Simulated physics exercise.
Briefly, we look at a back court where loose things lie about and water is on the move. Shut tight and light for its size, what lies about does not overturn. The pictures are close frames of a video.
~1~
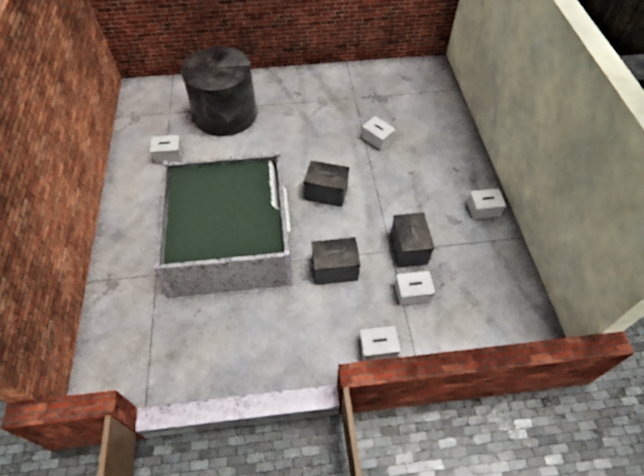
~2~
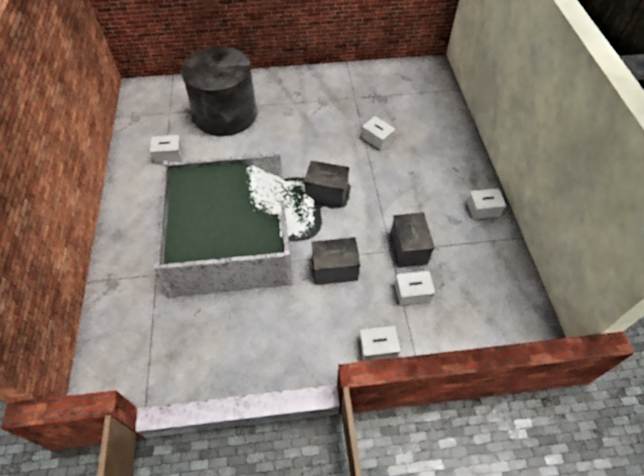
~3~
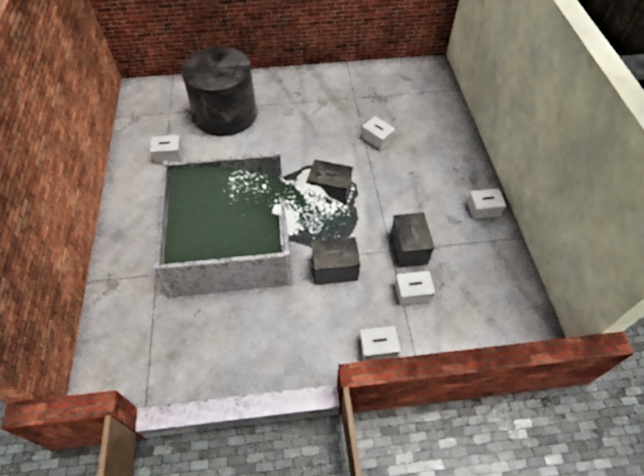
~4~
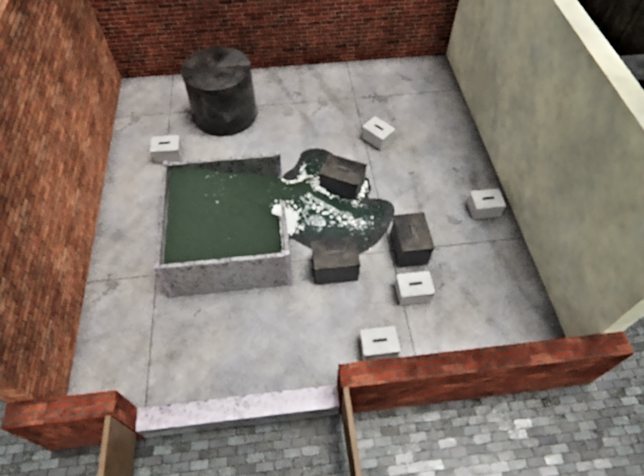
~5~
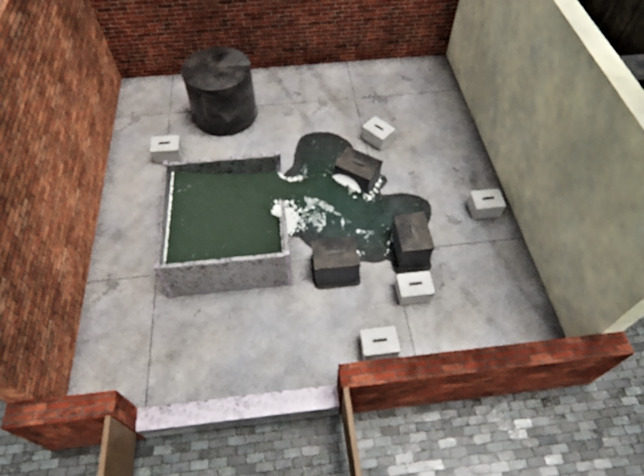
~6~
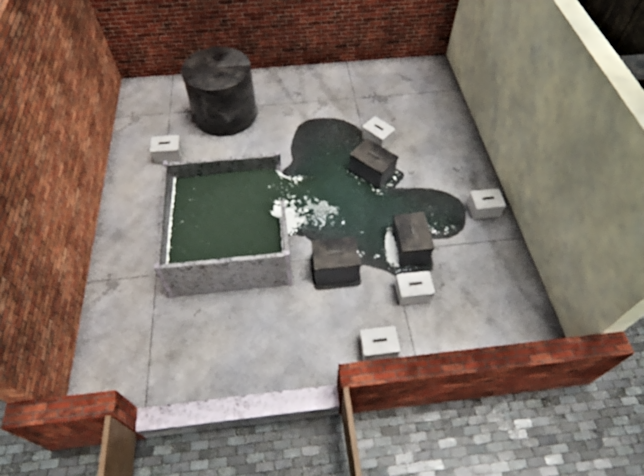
The video shows green water pouring from a rectangular tank through its right side onto a walled concrete court, spreading around scattered dark and pale boxes and pushing one dark box slightly rightward while the others stay in place.
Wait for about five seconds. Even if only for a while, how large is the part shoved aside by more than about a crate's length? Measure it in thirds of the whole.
The share is one to two thirds of the whole.
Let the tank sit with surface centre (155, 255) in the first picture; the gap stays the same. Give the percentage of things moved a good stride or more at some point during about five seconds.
About 80 per cent.
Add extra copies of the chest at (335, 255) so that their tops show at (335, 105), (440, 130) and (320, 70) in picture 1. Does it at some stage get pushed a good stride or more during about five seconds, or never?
Stays put, displaced, stays put.
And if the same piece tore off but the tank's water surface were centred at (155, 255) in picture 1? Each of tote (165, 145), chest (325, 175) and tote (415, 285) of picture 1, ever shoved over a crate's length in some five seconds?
The three, one by one: Short of that, past that mark and past that mark.
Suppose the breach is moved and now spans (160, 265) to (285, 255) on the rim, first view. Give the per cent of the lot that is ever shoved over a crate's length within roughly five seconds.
Roughly 0 in a hundred.
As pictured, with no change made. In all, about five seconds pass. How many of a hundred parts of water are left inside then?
About 100 percent.
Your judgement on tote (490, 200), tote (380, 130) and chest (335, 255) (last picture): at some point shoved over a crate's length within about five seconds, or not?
Sequence check gives past that mark, next past that mark, finally below that mark.
A moment on, 1 of 8 are well off their spots; 0 afloat.
Next, 3 of 8 are well off their spots; 1 afloat.
Later, 4 of 8 are well off their spots; 2 afloat.
In the end, 4 of 8 are well off their spots, and 4 have been at some point; 1 afloat.
